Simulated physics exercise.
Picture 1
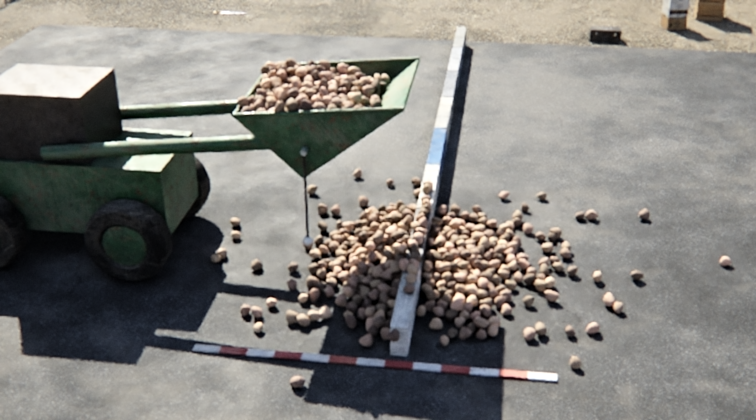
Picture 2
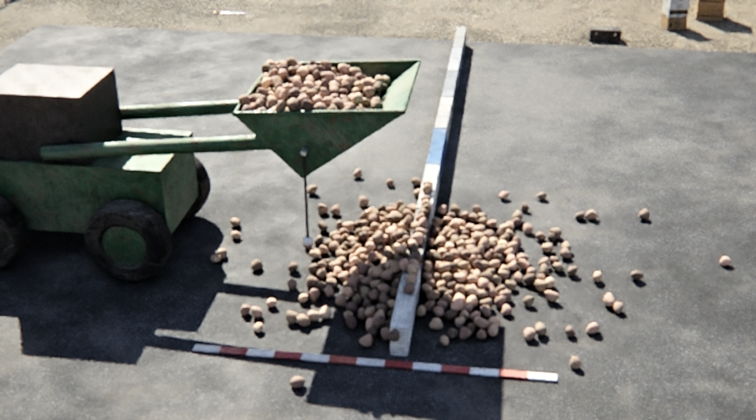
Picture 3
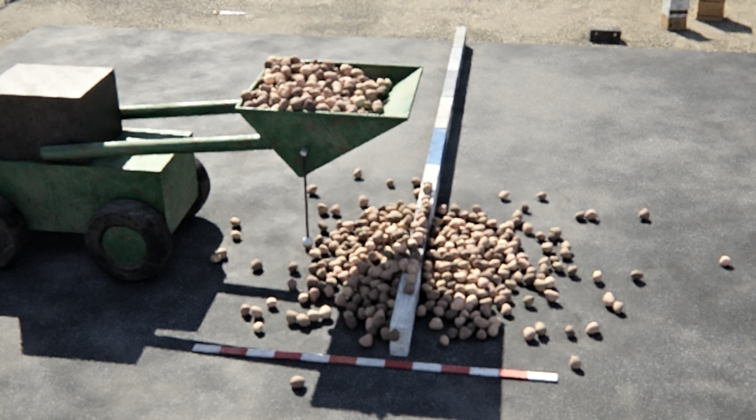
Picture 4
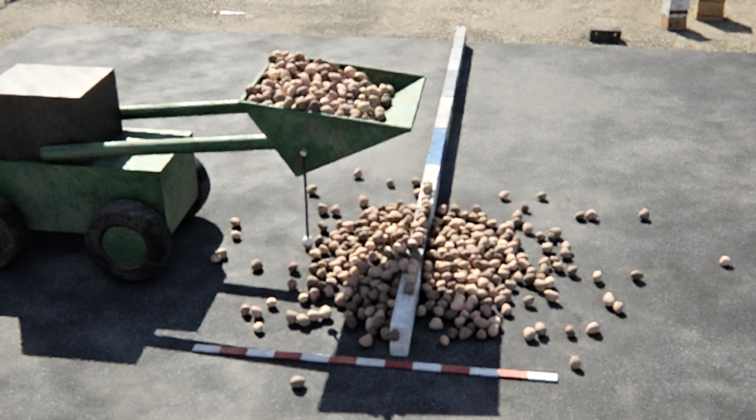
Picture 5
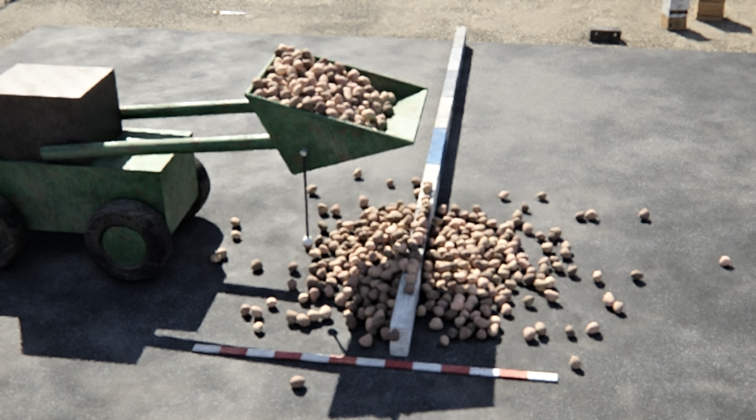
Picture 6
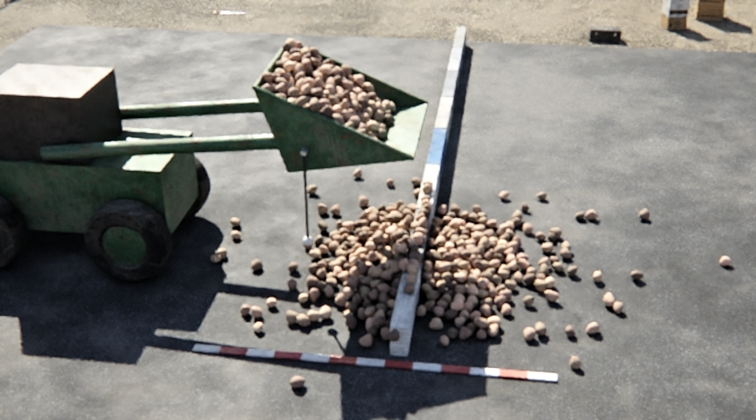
In this clip, a green loader holds a bucket of rounded brown stones beside a loose pile lying across a long kerb, and the bucket gradually tilts forward, its right-hand lip lowering while the vehicle stays still.
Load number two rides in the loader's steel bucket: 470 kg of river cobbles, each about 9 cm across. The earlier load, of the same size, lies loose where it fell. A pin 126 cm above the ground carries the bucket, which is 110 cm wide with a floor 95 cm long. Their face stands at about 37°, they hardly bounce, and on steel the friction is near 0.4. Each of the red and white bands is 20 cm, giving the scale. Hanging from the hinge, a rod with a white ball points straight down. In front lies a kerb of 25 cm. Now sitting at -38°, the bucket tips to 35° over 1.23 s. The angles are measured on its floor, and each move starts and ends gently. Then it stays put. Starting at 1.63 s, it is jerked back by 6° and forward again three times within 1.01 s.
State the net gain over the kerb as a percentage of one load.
87 %.
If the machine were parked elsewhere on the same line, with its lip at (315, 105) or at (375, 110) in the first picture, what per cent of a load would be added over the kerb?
First place about 5 %, second about 55 %.
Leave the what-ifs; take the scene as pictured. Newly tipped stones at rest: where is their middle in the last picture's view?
Roughly pixel (470, 256) in the last view.
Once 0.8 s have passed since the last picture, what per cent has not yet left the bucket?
65 %.
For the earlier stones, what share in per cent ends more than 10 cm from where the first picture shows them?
Some 20 percent, give or take.
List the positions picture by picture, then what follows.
The first picture shows lip at (404, 109), floor tilted -38°, highest stones at (308, 72). The earlier load is highest near (419, 228), 30 cm above ground level, 58 % on this side of the kerb, 44 % over the kerb.
In the second picture, the bucket is at -37°, its lip at (405, 112); the top of the load is at (306, 71).
In the third picture, the bucket is at -32°, its lip at (408, 119); the top of the load is at (305, 69).
The fourth picture shows lip at (411, 130), floor tilted -26°, highest stones at (295, 65).
The fifth picture shows lip at (413, 143), floor tilted -19°, highest stones at (292, 58).
The sixth picture shows lip at (414, 159), floor tilted -10°, highest stones at (300, 54).
Then, 0.4 s after the last picture the floor is at 23°; in per cent of one load, 100 in the bucket, 58 on this side of the kerb, 44 over the kerb; the foremost stones are at (628, 270).
Then, 0.8 s after the last picture the floor is at 35°; in per cent of one load, 63 in the bucket, 83 on this side of the kerb, 56 over the kerb; the foremost stones are at (628, 270).
Then, 2.6 s after the last picture the floor is at 35°; in per cent of one load, 0 in the bucket, 71 on this side of the kerb, 131 over the kerb; the foremost stones are at (638, 251).
Then, 5.2 s after the last picture the floor is at 35°; in per cent of one load, 0 in the bucket, 71 on this side of the kerb, 131 over the kerb; the foremost stones are at (639, 251). Net gain over the kerb, 87.
